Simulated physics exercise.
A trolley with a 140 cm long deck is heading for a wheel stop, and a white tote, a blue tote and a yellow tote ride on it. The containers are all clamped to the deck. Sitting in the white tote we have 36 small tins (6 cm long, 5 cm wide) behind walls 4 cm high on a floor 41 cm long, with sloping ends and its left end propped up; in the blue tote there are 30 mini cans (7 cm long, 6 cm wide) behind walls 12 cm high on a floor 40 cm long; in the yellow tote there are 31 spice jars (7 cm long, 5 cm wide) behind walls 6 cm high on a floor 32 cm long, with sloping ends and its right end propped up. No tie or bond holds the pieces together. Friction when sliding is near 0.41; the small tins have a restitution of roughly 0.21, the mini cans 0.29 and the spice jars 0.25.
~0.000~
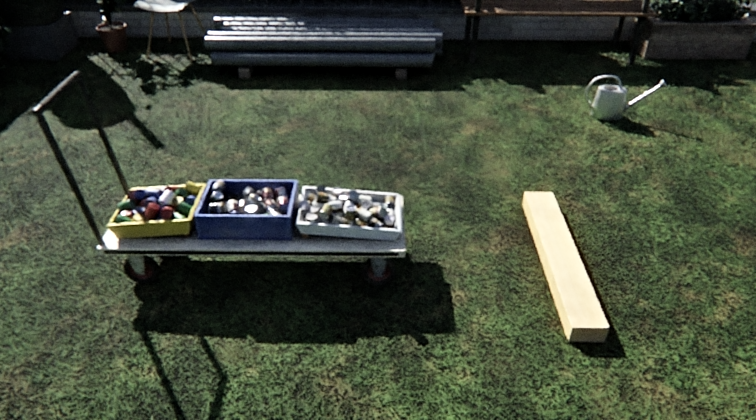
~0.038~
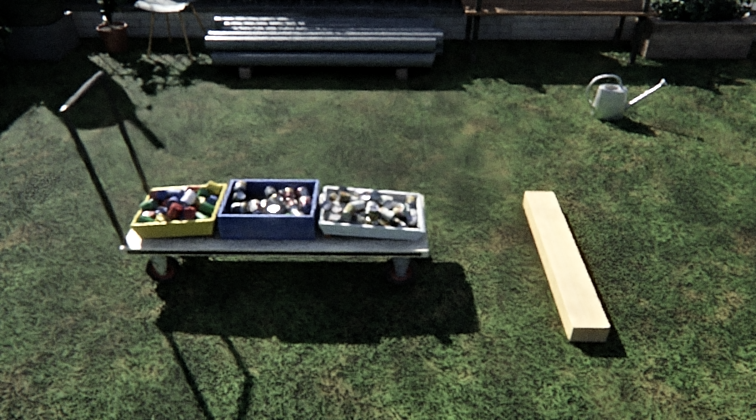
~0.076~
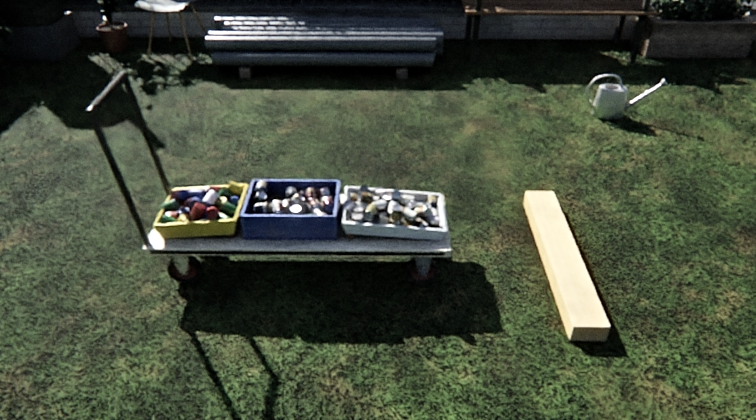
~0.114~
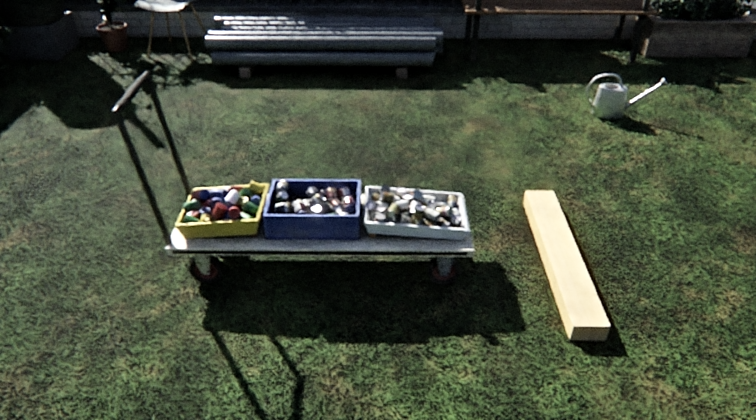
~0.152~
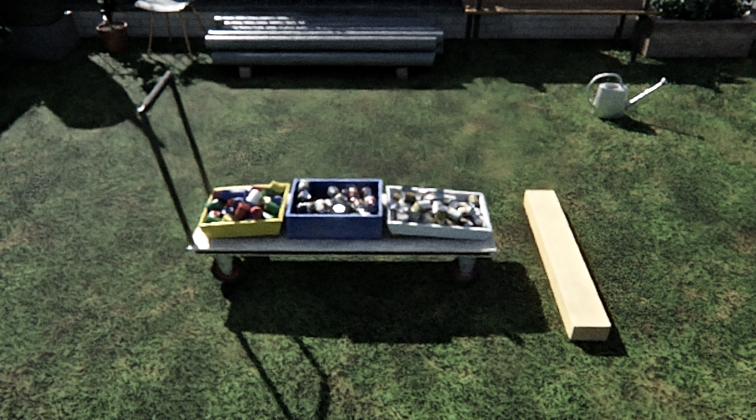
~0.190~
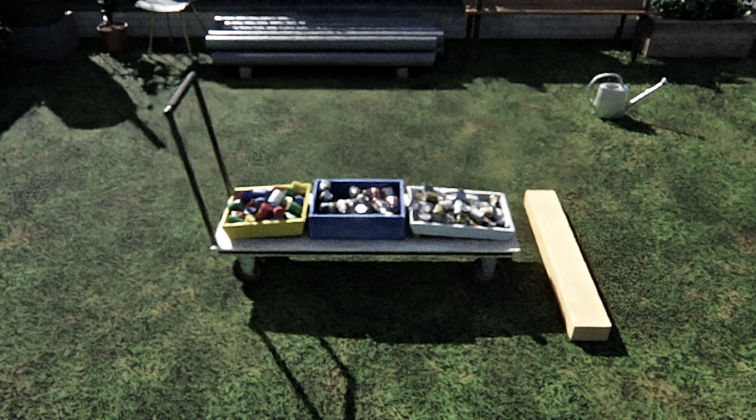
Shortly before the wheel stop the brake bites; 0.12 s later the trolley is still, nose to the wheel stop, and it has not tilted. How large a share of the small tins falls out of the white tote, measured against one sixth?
Out of the white tote falls more than a sixth of the small tins.
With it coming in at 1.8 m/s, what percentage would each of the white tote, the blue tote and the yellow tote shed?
In that case white tote 10, blue tote 0, yellow tote 10 per cent.
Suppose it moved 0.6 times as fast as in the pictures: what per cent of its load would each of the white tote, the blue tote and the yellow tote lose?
Then the white tote sheds 20 per cent, the blue tote 0 per cent, and the yellow tote 10 per cent.
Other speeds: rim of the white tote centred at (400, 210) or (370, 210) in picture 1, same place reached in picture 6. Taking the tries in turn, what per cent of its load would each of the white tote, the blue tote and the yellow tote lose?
Per cent lost, first try then second - white tote: 10, 30; blue tote: 0, 0; yellow tote: 0, 10.
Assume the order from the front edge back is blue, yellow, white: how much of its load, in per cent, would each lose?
With that order the white tote sheds 30 per cent of its load, the blue tote 0 per cent, and the yellow tote 10 per cent.
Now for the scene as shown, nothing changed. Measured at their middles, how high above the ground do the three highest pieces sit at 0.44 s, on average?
Some 48 cm up.
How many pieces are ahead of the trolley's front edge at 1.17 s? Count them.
Count: Approx. 16.
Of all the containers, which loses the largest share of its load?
That would be the white tote.
After 0.22 s, braking starts.
After 0.32 s, the white tote has all 36, the blue tote has all 30 and the yellow tote has all 31.
After 0.44 s, the white tote is down by 10 of 36, the blue tote has all 30 and the yellow tote is down by 3 of 31.
After 0.67 s, the white tote is down by 15 of 36, the blue tote has all 30 and the yellow tote is down by 4 of 31.
Final count (at 1.17 s), the white tote is down by 16 of 36, the blue tote has all 30 and the yellow tote is down by 4 of 31. Asked share, 16 of 36, 44 per cent.
